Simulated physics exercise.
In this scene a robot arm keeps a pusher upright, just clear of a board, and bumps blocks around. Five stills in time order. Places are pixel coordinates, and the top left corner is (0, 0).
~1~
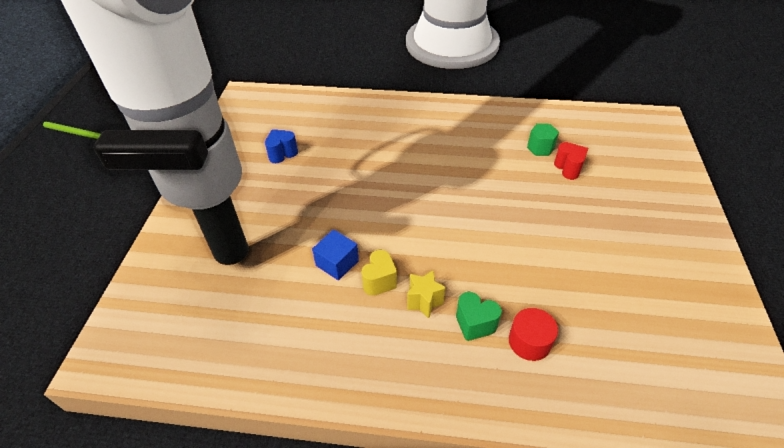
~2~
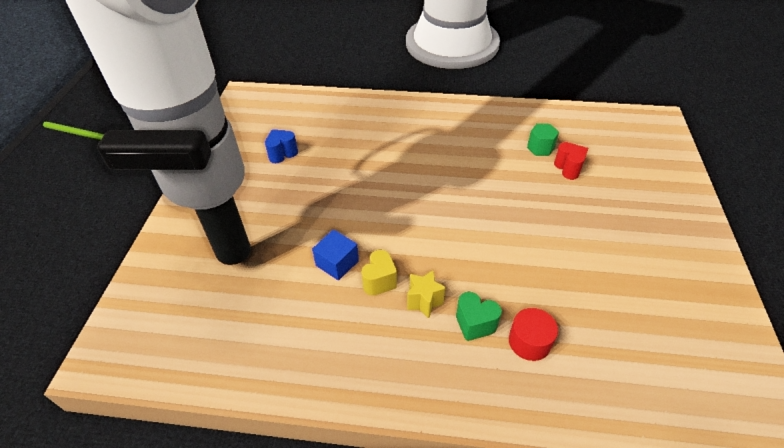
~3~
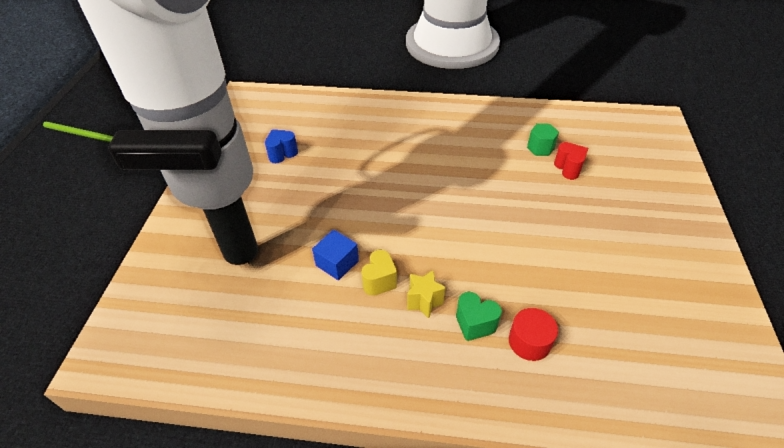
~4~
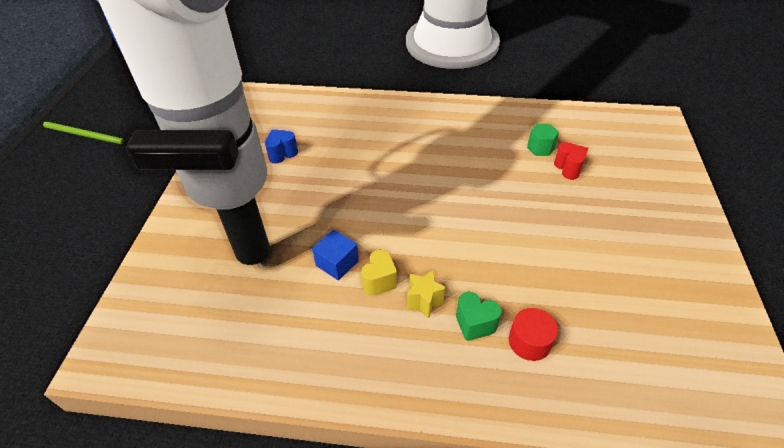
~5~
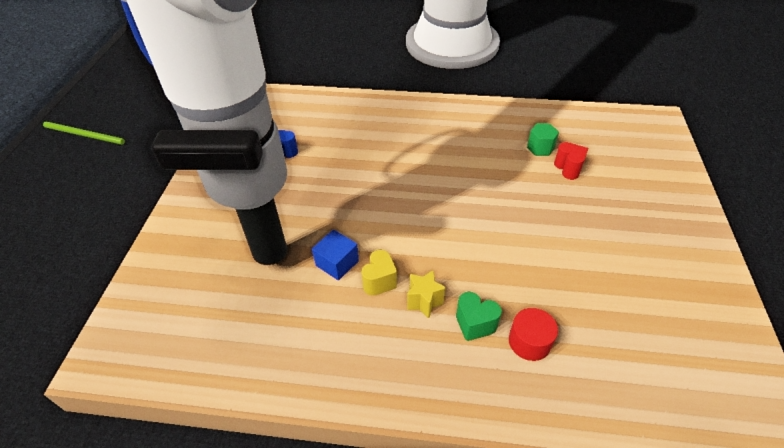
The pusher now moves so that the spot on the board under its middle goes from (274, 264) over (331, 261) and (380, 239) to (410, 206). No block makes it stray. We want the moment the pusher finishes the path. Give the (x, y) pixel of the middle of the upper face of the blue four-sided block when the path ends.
The middle of its top is at (413, 236).
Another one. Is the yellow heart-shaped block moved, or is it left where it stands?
By the end it has moved.
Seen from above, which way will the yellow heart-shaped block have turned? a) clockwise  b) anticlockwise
Correct choice: A.
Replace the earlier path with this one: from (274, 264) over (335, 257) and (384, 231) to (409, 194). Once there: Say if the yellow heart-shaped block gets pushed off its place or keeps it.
The yellow heart-shaped block will not stay where it is.
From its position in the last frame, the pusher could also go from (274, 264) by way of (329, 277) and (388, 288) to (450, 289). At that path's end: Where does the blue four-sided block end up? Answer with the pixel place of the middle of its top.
Its top centre lands on (383, 241).
What follows on the original path. One third of the way, pusher (329, 249); blue four-sided block (368, 242); yellow heart-shaped block (382, 265), turned 15° clockwise.
Two thirds of the way, pusher (380, 227); blue four-sided block (410, 237), turned 60° clockwise; yellow heart-shaped block (393, 265), turned 65° clockwise.
At the end, pusher (411, 194); blue four-sided block (413, 236), turned 75° clockwise; yellow heart-shaped block (393, 265), turned 65° clockwise; yellow star block in place.
